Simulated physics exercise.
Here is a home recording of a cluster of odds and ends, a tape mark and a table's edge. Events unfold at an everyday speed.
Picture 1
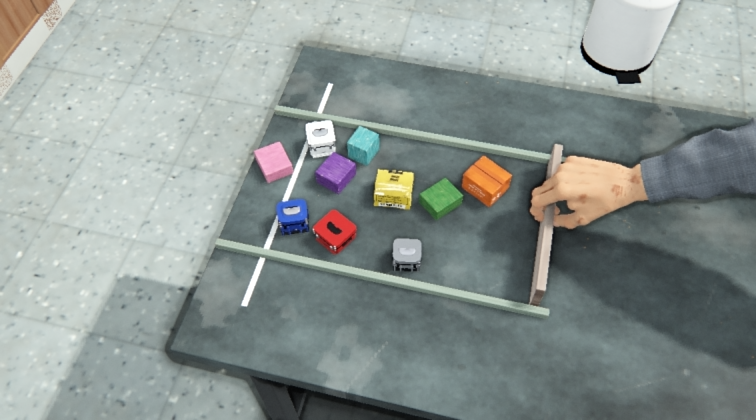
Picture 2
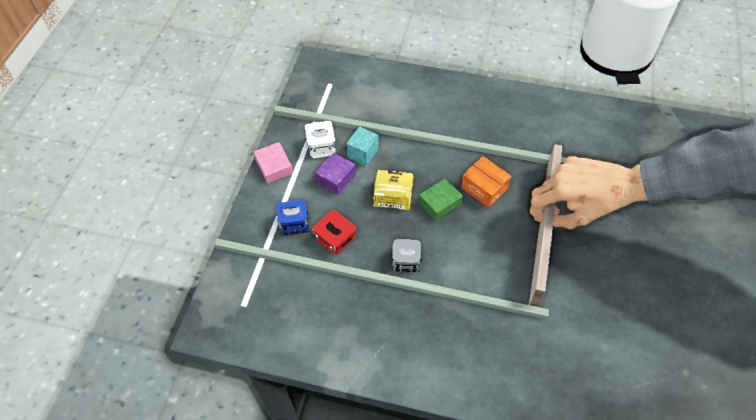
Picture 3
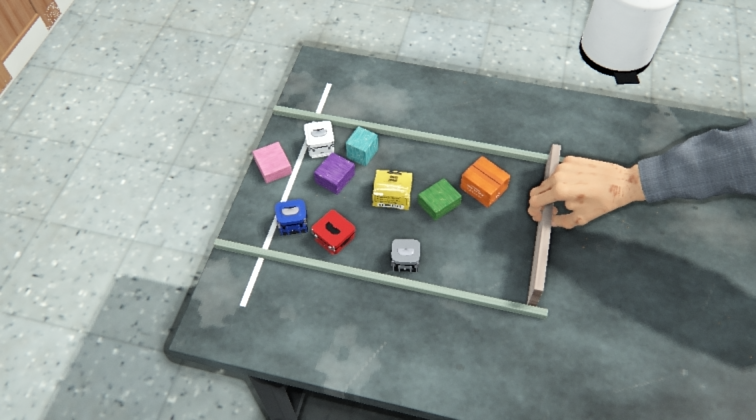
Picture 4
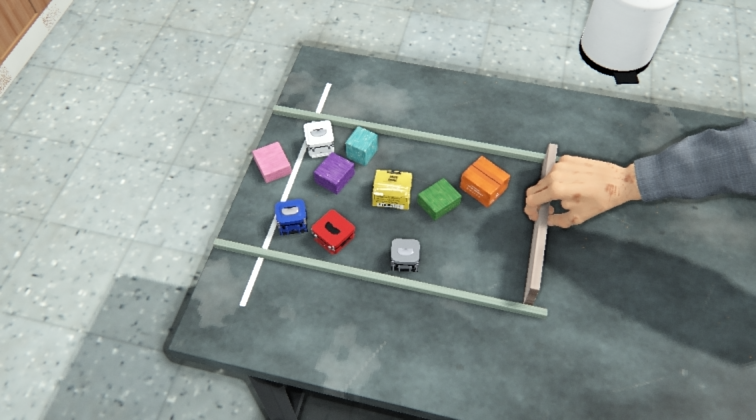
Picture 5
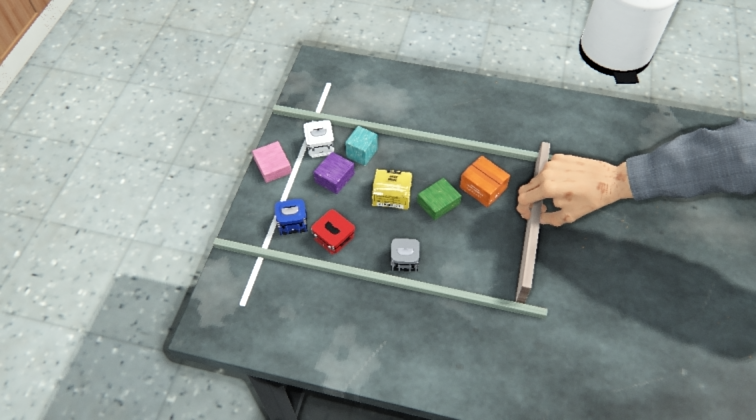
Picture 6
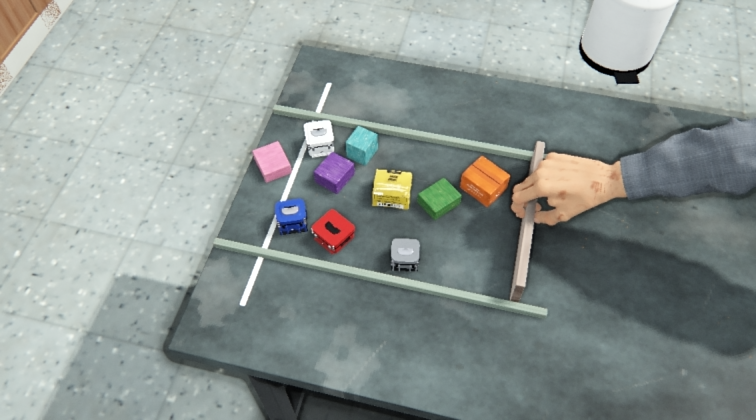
At the start, a hand holds an upright board at the right end of two pale rails on a dark table, with ten colourful blocks and cases scattered between them near a white tape line. The hand then slides the board slightly left toward the orange block, while the objects stay essentially still.
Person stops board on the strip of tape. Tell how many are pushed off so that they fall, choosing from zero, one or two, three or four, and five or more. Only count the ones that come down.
The count is three or four.
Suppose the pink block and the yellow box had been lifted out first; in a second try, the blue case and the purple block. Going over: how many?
2, then 2.
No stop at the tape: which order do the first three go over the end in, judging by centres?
It goes the pink block, after that the purple block, and then the white case.
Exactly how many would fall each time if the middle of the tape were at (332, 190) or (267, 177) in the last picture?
Try by try, 1 and 7.
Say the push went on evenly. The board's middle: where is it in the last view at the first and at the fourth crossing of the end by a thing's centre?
First about (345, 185), next about (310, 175).
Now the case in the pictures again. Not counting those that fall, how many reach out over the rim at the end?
I get 3.
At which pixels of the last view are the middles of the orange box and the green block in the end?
They end up close to (285, 144) and (278, 175).
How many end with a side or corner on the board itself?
At rest, 3 are in contact.
Early on, none off yet; pink block at rest near (272, 162); white case at rest near (320, 139); blue case at rest near (292, 217).
A while later, none off yet; pink block travelled a little near (258, 158); white case travelled a little near (305, 135); blue case travelled a little near (277, 213).
Finally, the number that fall off is three or four; lost, purple block, blue case, white case and pink block.
